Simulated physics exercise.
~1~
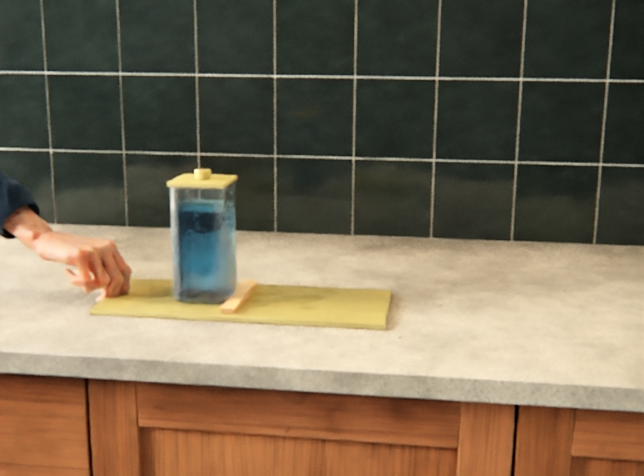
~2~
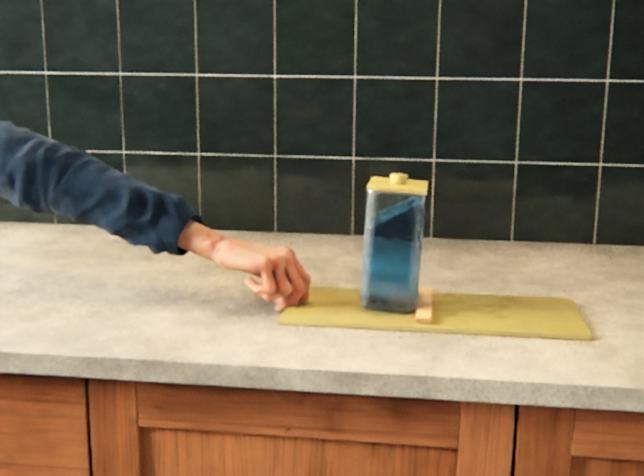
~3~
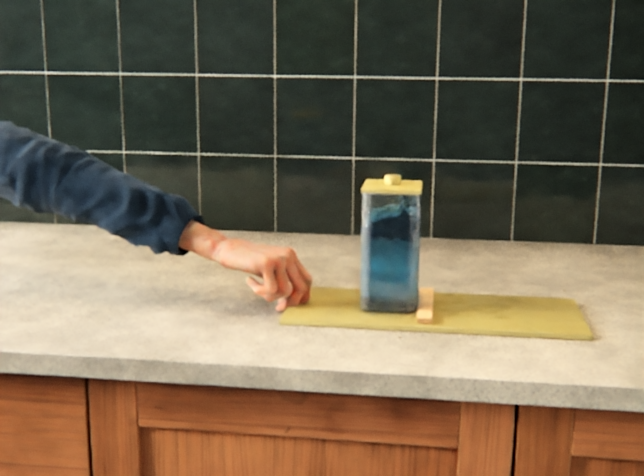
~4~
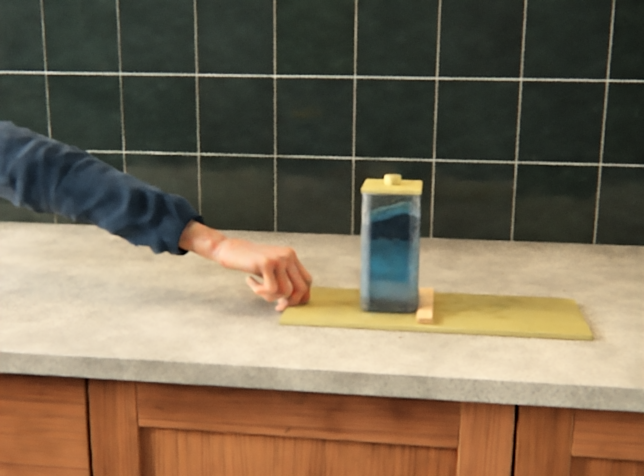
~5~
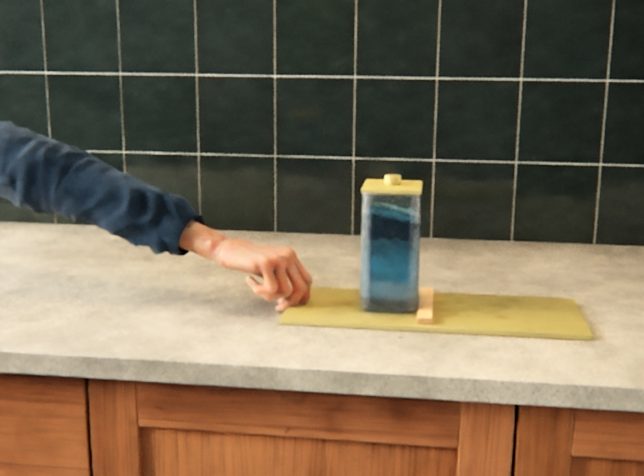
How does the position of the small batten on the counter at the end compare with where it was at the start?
The batten ends up well to the right of where it started, having travelled along with the board.
